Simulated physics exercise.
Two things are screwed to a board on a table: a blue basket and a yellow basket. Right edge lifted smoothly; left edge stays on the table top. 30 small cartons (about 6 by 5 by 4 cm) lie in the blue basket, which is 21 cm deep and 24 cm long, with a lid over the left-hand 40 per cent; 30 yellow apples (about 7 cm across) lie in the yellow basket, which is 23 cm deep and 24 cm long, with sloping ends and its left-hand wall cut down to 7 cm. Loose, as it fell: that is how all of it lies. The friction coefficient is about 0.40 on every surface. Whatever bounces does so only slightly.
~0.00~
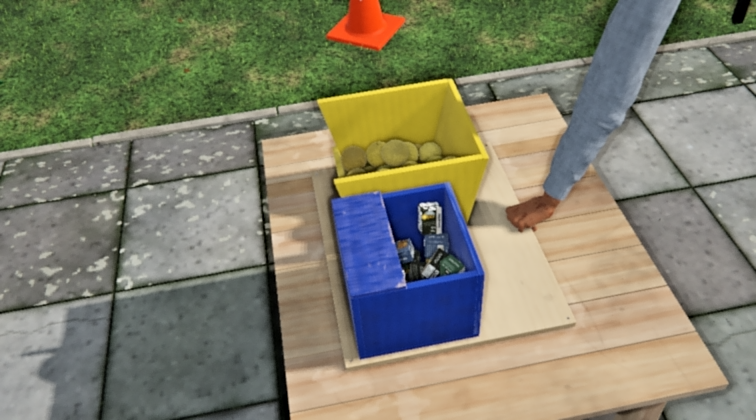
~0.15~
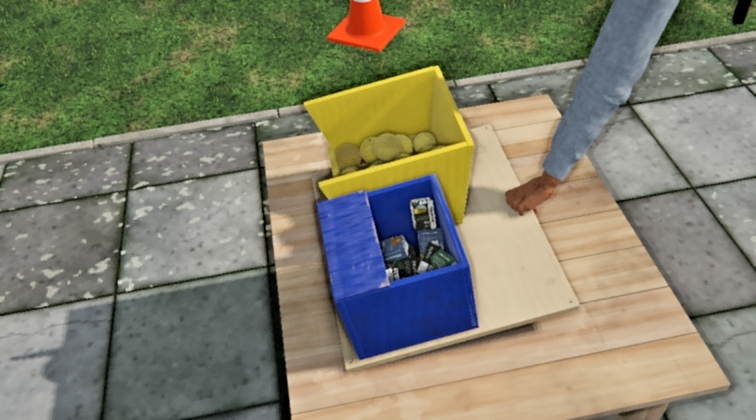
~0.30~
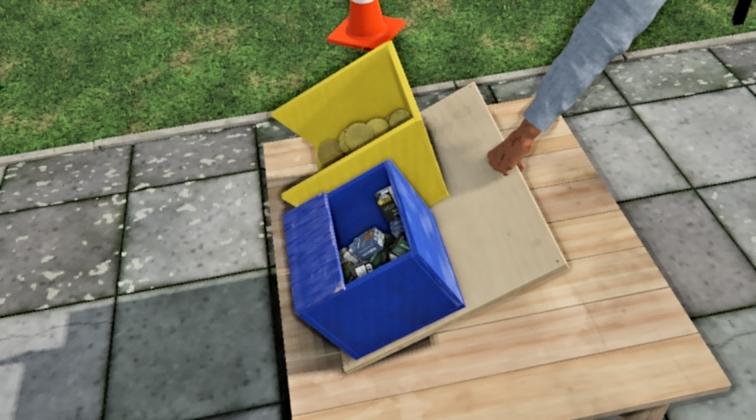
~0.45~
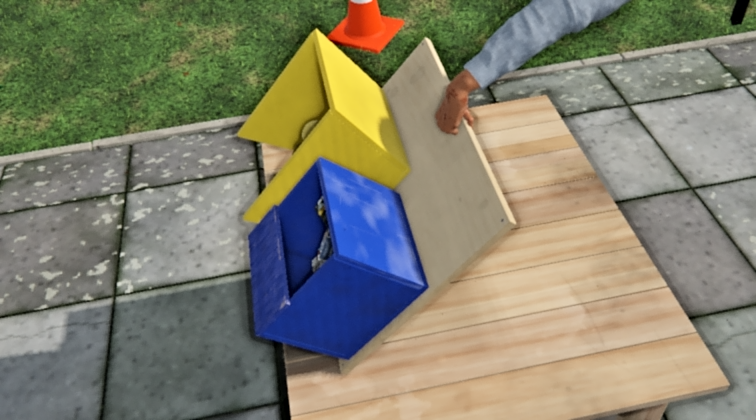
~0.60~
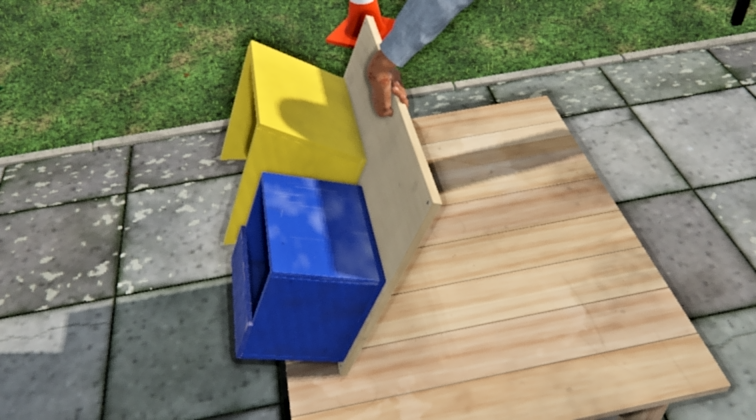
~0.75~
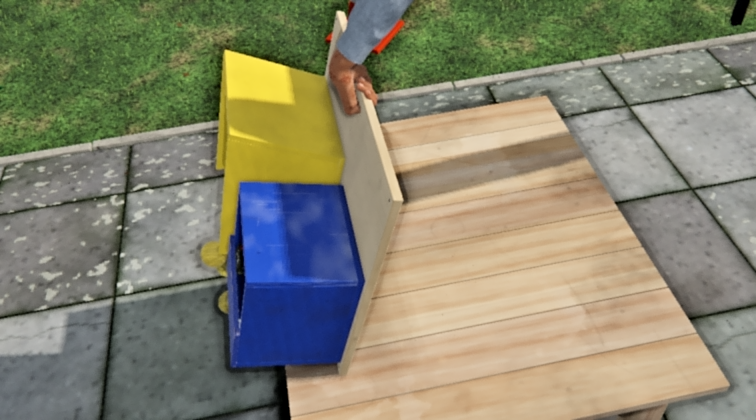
At the start, a blue basket of small cartons and a yellow basket of round yellow items sit on a board on a wooden table. A hand lifts the board's right edge, tilting both baskets steeply leftward, until the board stands nearly upright and some yellow items show below the yellow basket.
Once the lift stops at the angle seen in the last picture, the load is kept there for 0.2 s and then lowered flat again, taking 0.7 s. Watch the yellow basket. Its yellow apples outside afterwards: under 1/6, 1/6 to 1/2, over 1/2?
Over 1/2.
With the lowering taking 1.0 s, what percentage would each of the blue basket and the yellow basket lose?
Blue basket 0, yellow basket 60 per cent.
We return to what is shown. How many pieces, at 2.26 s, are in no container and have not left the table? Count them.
About 0.
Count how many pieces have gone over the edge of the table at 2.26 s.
About 18.
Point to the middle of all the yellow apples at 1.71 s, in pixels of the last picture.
At about (205, 390) in pixels.
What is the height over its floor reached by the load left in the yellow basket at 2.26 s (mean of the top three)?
About 8 cm.
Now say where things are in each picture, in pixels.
In the first picture (each is followed by its nearest rim corner in this view), yellow basket, (334, 182); blue basket, (357, 295); 0° from level; none out.
Yellow basket, (319, 185); blue basket, (342, 298); 8° from level, in the second picture.
Yellow basket, (282, 196); blue basket, (303, 310); 26° from level, in the third picture.
Yellow basket, (243, 218); blue basket, (263, 330); 48° from level, in the fourth picture.
Yellow basket, (224, 242); blue basket, (242, 352); 66° from level, in the fifth picture.
Yellow basket, (219, 252); blue basket, (236, 361); 74° from level; 8 out, in the sixth picture.
After 0.99 s, tilt 73°; blue basket 30 in, 0 out and yellow basket 13 in, 17 out.
After 1.29 s, tilt 39°; blue basket 30 in, 0 out and yellow basket 12 in, 18 out.
After 1.71 s, tilt 0°; blue basket 30 in, 0 out and yellow basket 12 in, 18 out.
When it is over (at 2.26 s), blue basket 30 in, 0 out and yellow basket 12 in, 18 out. Asked share, 18 of 30, 60 per cent.
